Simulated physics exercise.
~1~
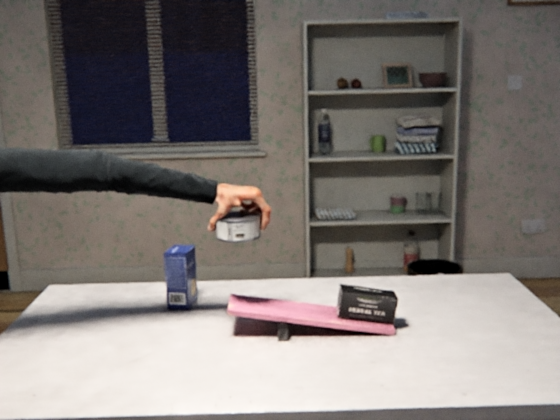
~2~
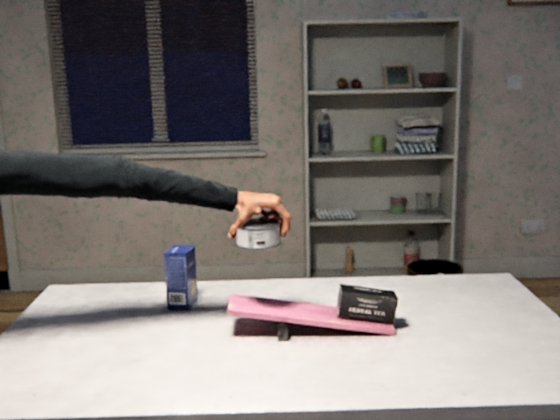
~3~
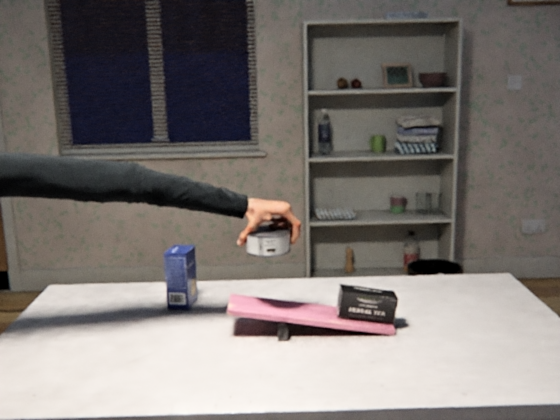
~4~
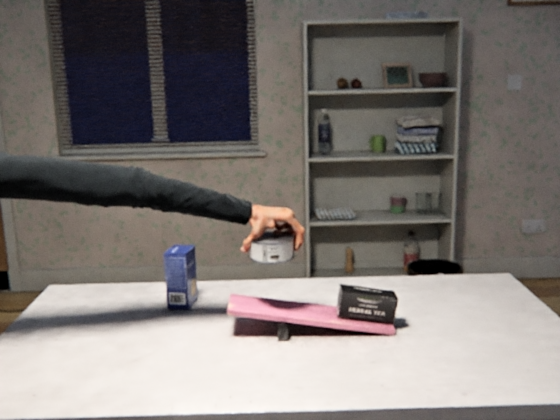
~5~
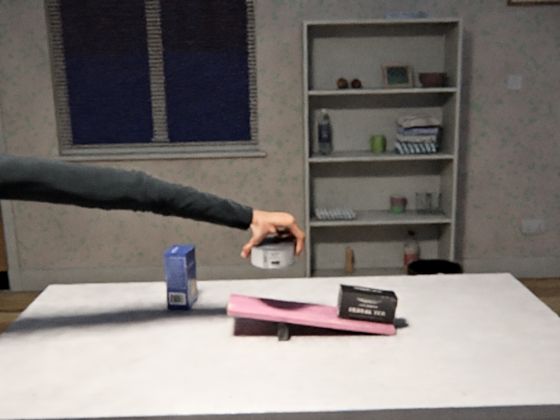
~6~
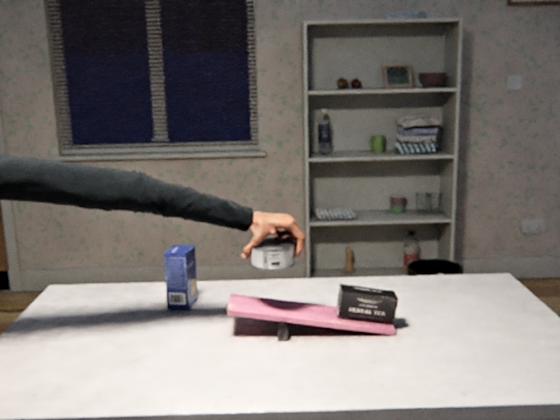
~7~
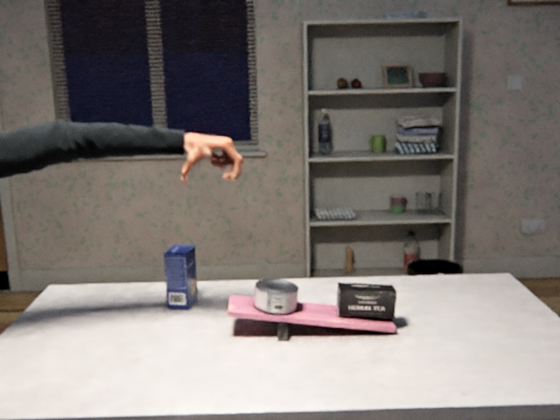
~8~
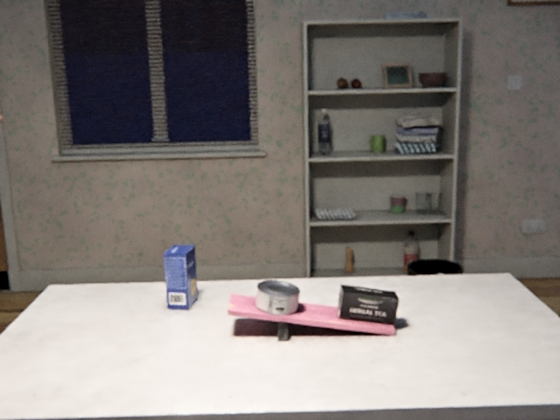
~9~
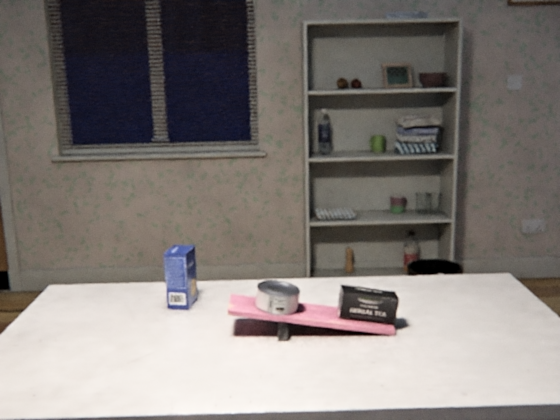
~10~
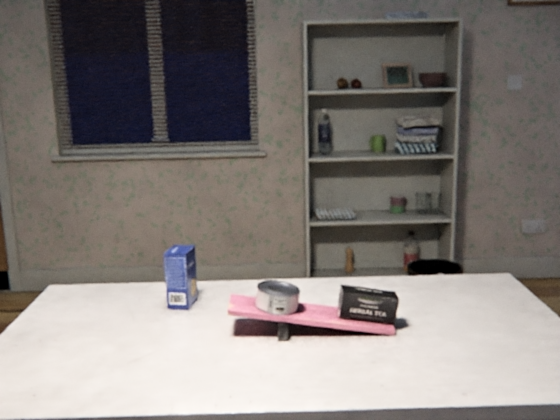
A hand lowers a white tub onto a tilted pink plank, which stays tilted.
